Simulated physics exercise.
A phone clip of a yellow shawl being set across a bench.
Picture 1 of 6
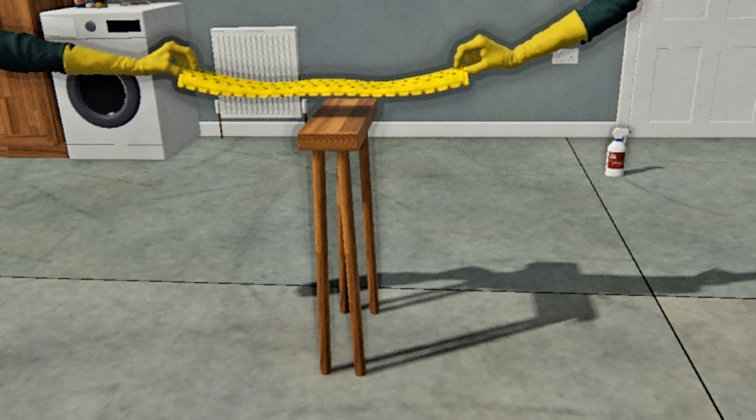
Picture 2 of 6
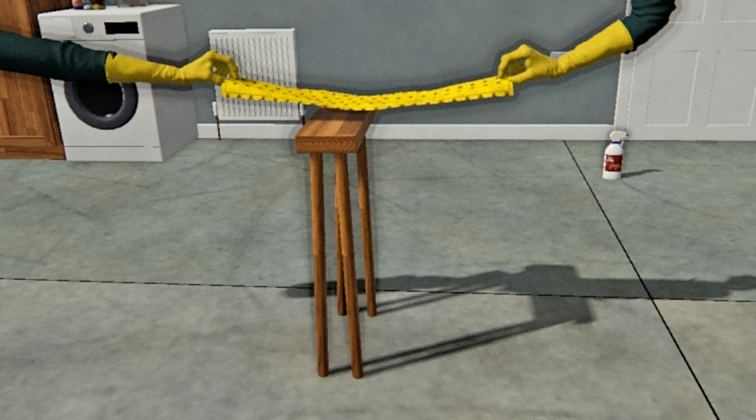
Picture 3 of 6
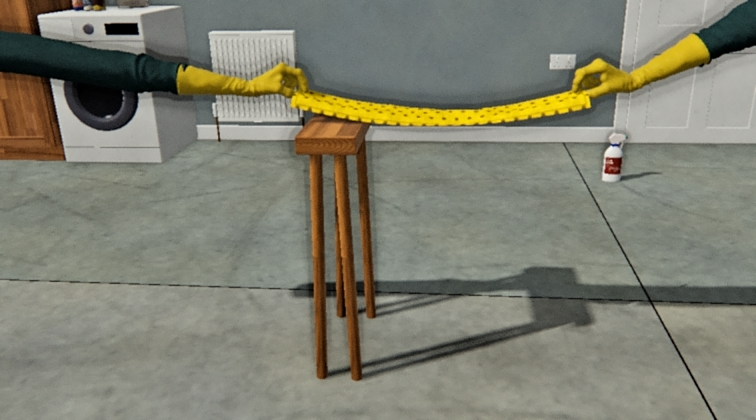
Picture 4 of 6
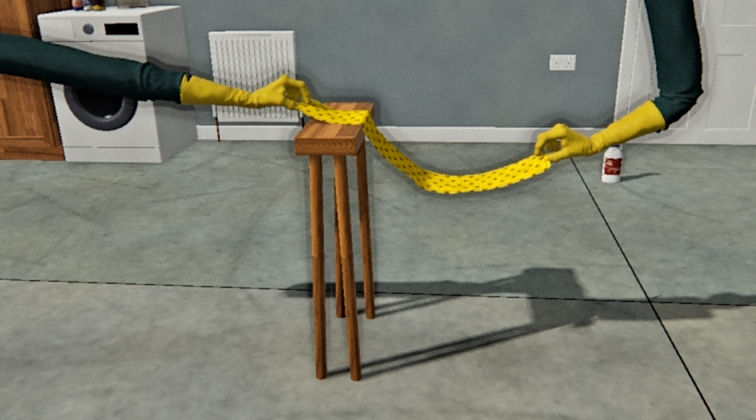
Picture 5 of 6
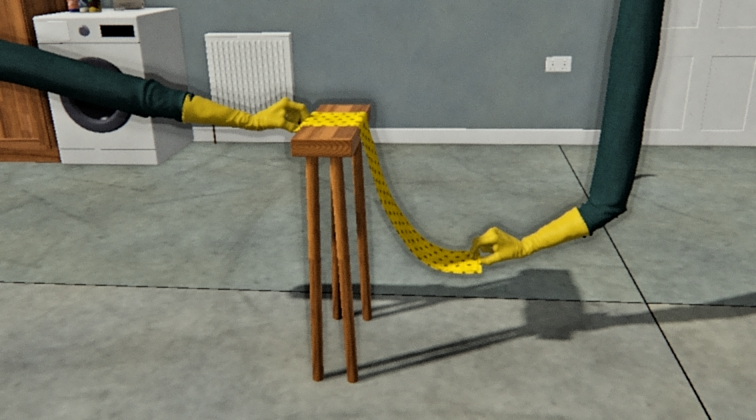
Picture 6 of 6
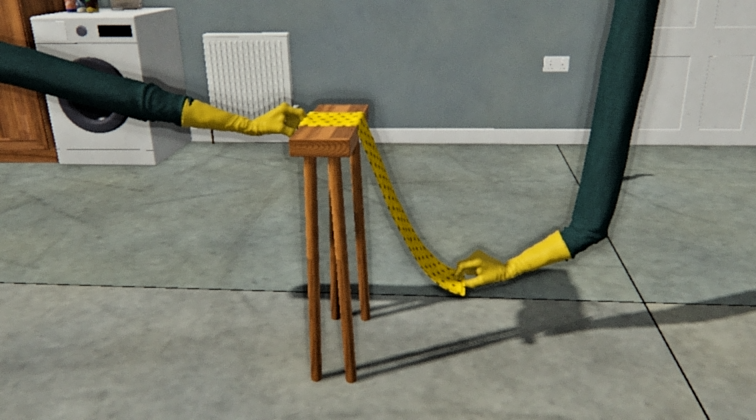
Yellow patterned shawl held by two gloved hands moving right above a narrow wooden bench, then draping across it as the right hand lowers.
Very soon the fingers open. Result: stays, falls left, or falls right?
Most likely it heads off to the right, as I see it.
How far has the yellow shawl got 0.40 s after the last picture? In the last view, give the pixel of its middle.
Its middle lands around pixel (387, 276).
Then, 0.40 s after the last picture, shawl clear of the top and falling near (387, 276).
Then, 0.66 s after the last picture, shawl in a heap on the floor near (388, 345).
At rest, shawl in a heap on the floor near (388, 347). The yellow shawl is pulled rightwards.
